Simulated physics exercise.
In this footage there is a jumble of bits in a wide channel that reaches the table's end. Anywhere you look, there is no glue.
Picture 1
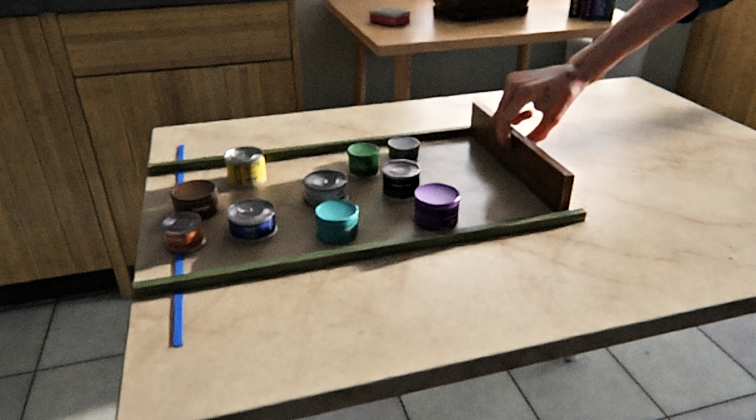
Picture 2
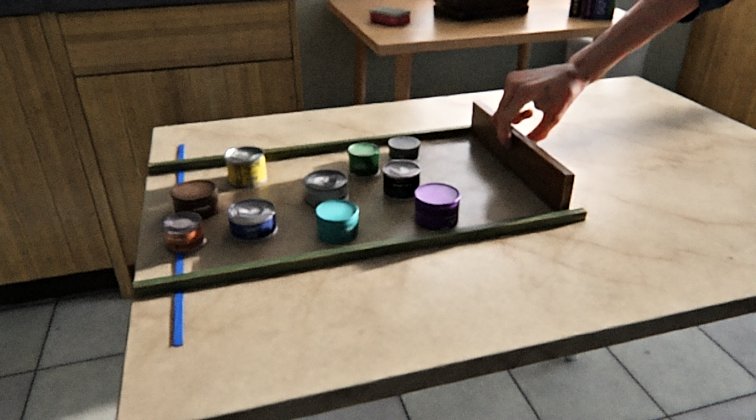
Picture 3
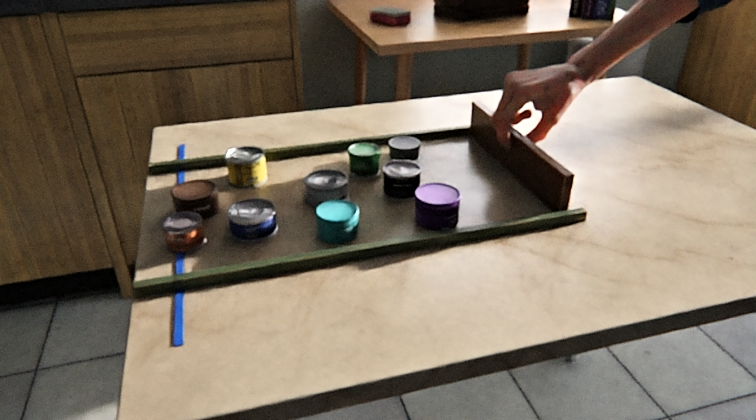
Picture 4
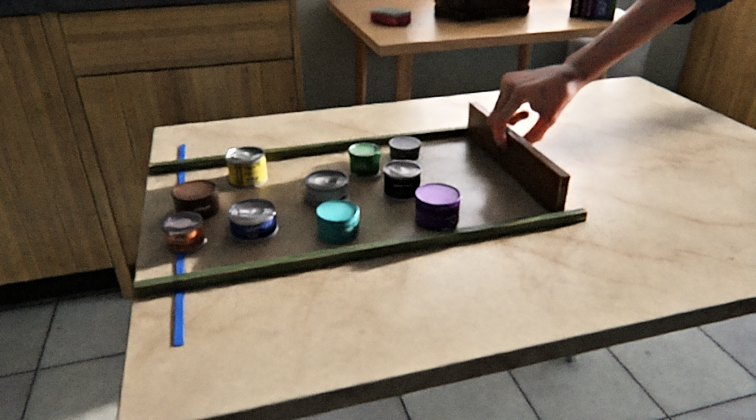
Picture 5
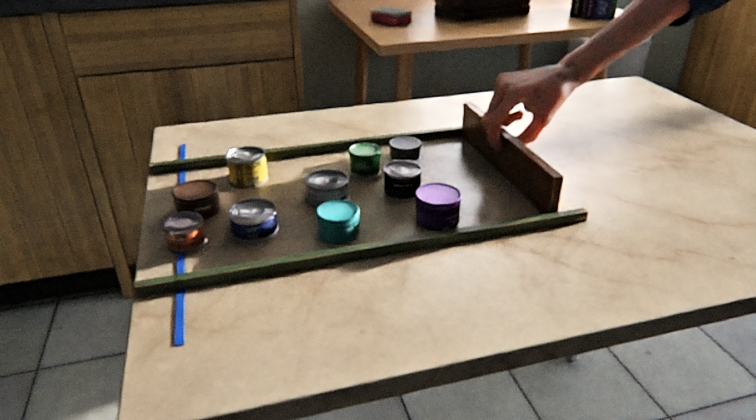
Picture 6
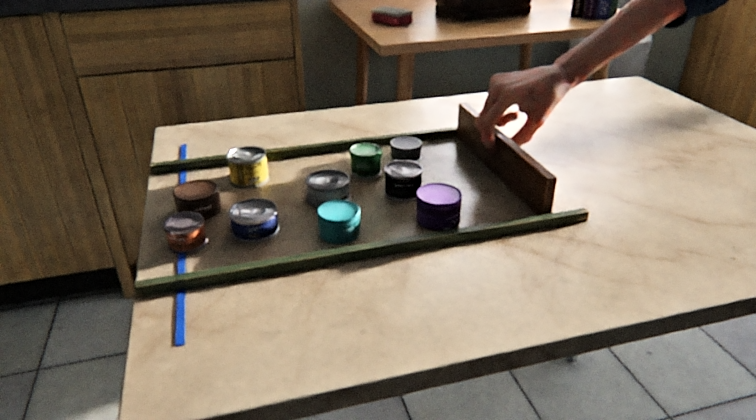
On a pale tabletop in a kitchen, a hand held a wooden board upright behind a scattering of colourful tins and tubs, then slid it slightly left between two green strips while they stayed put.
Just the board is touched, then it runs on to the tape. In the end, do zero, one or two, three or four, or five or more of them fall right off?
Five or more of them do.
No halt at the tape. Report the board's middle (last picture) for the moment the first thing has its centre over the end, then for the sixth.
At (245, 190) for the first, at (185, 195) for the sixth.
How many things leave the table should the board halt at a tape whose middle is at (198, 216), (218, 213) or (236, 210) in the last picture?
The three tries give 4, 2 and 1.
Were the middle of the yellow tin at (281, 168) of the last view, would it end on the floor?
The yellow tin falls.
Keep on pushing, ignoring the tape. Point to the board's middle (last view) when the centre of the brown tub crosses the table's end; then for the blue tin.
Roughly at (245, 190) and roughly at (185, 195).
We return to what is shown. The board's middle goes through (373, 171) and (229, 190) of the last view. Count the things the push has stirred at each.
Counts: 6 and 10.
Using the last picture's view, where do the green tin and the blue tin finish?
In the last picture the first middle sits at (163, 188) and the other at (138, 239).
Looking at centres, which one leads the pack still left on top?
It's the blue tin.
Soon after, none off yet; orange tin at rest near (186, 232); brown tub at rest near (198, 200); blue tin at rest near (254, 220).
After that, none off yet; orange tin at rest near (186, 232); brown tub moving near (189, 200); blue tin moving near (247, 222).
In the end, the number that fall off is five or more; gone, white pot, turquoise tub, yellow tin, brown tub and orange tin.
